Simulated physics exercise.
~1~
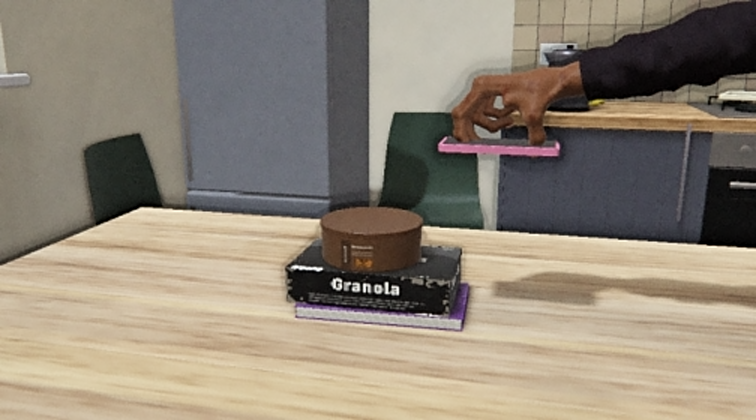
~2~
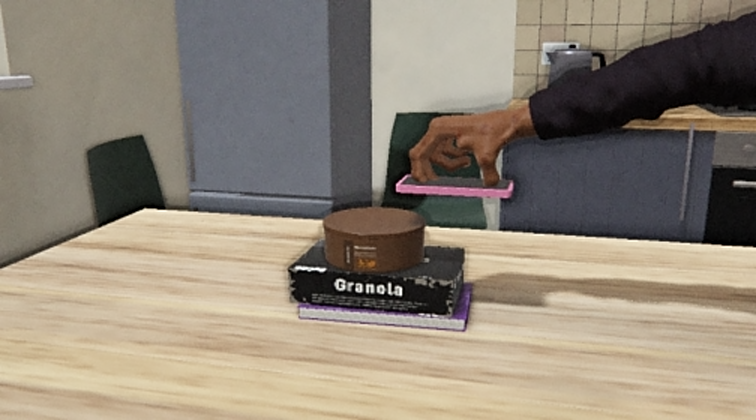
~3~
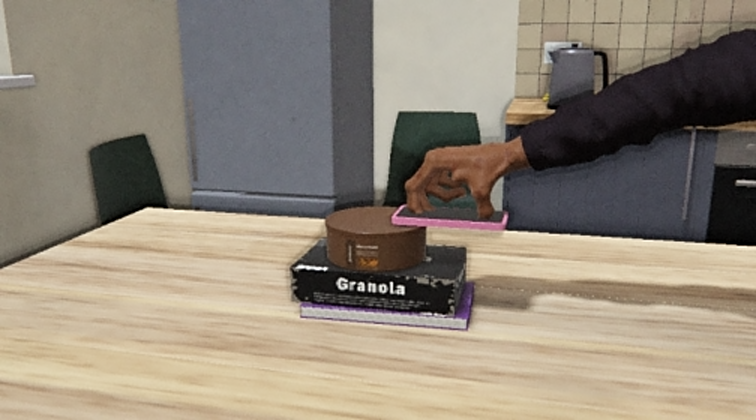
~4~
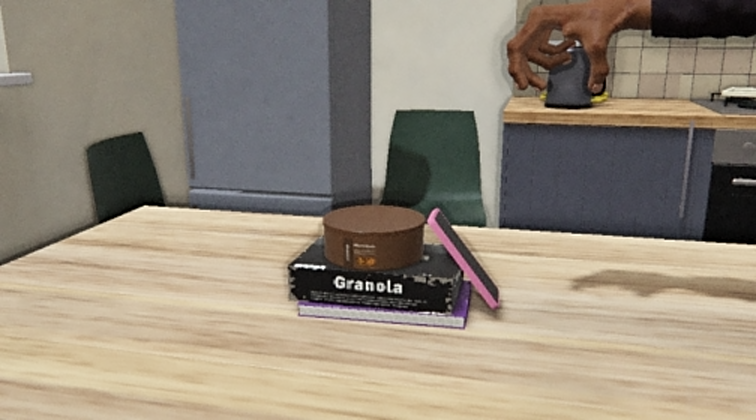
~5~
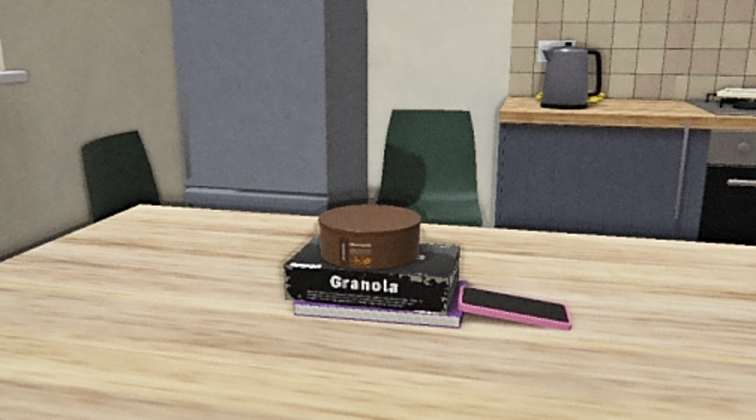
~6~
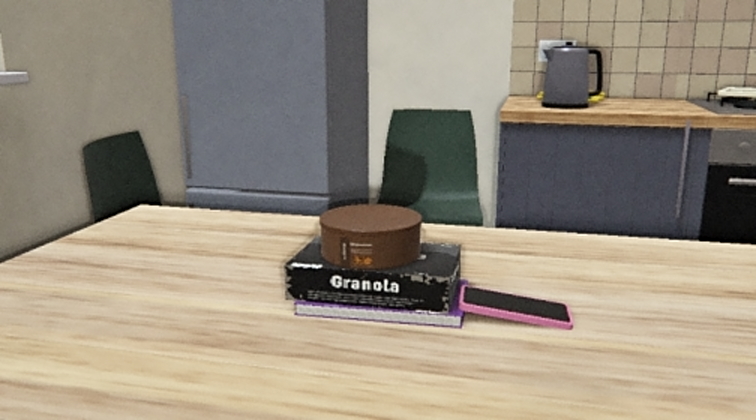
On a wooden kitchen table, a hand lowers a pink phone onto the right edge of a brown tub stacked on a black granola packet and a purple book, then lets go. The phone tips off and slides down to rest beside the pile, which stays in place.
